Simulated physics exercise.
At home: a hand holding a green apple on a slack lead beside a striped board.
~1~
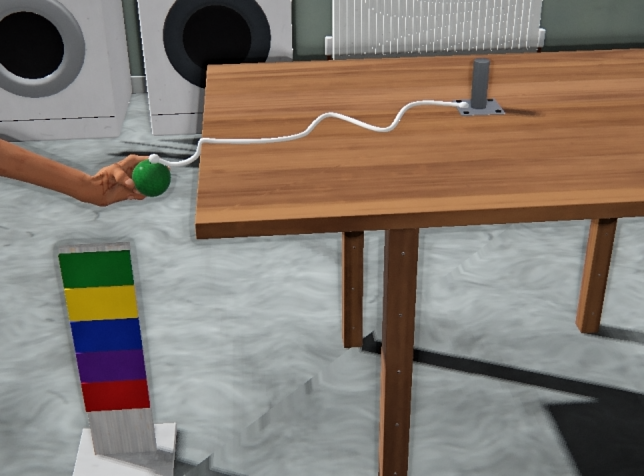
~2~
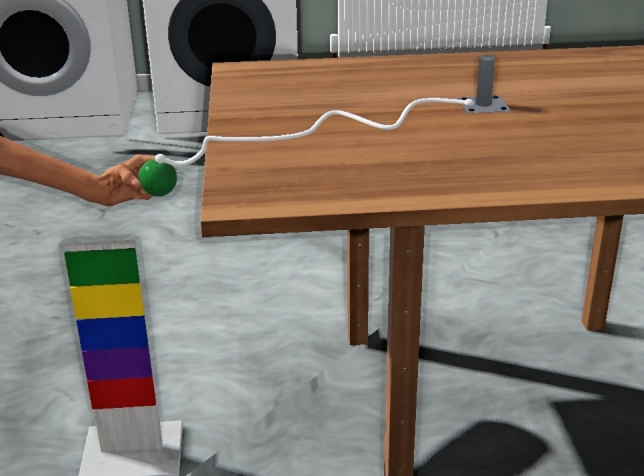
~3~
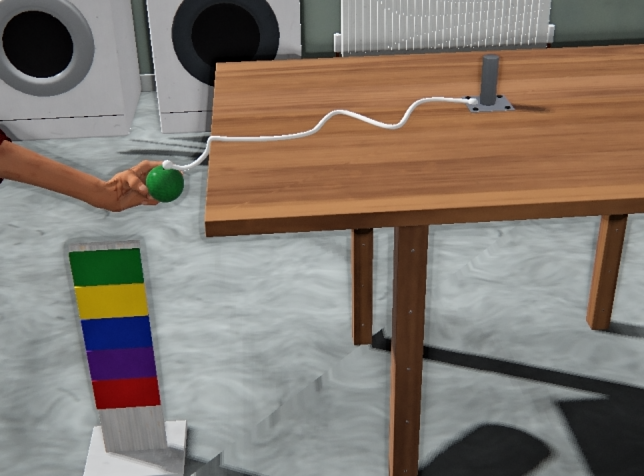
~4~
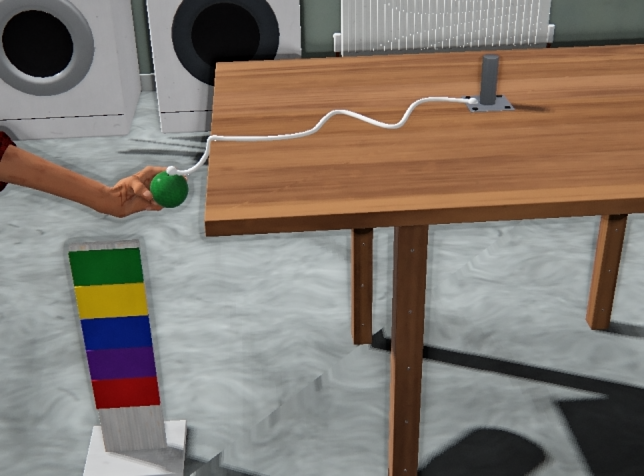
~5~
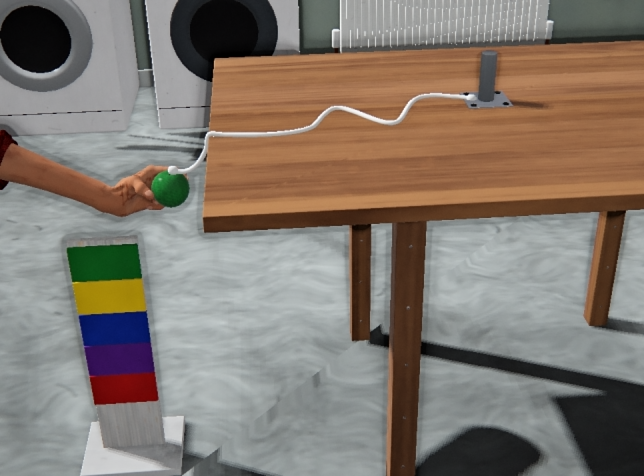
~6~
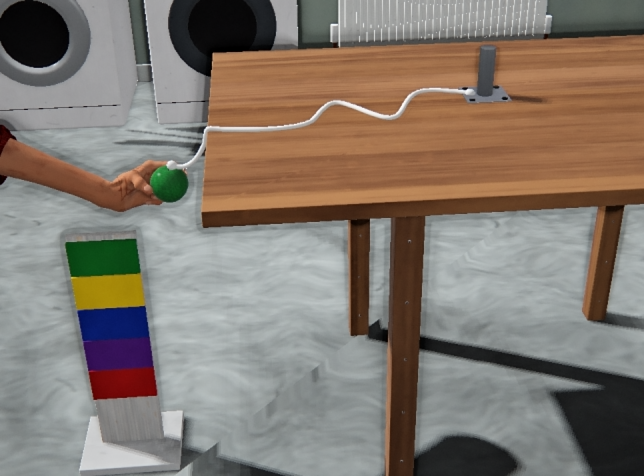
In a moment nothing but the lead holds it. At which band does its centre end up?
At yellow.
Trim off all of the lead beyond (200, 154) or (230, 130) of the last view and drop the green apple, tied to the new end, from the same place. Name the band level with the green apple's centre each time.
In that order: Green; above them all.
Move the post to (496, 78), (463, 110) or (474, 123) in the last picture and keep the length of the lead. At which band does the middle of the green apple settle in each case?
It would be green; blue; blue.
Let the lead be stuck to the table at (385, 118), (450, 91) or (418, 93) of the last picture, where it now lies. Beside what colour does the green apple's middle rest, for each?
One after the other, green; yellow; yellow.
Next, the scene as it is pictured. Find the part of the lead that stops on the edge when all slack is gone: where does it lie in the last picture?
At (301, 125), roughly.
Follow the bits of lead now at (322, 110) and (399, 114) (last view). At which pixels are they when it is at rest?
They go to (252, 118) and to (357, 107).
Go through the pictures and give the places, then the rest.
In the first picture, green apple (152, 178); green (96, 271); yellow (101, 304); blue (106, 336); purple (111, 367); red (116, 397).
In the second picture, green apple (158, 178); lead through (438, 101) (401, 120) (346, 115) (305, 134) (229, 140).
In the third picture, green apple (165, 183).
In the fourth picture, green apple (170, 189); lead through (441, 100) (405, 119) (350, 114) (309, 133) (233, 139).
In the fifth picture, green apple (171, 188).
In the sixth picture, green apple (170, 184); lead through (438, 91) (402, 110) (347, 105) (306, 124) (230, 130).
Soon after, apple near (244, 272); level with yellow.
Then, apple near (204, 277); level with yellow.
At rest, apple near (215, 278); level with yellow. Its centre hangs level with the yellow band.
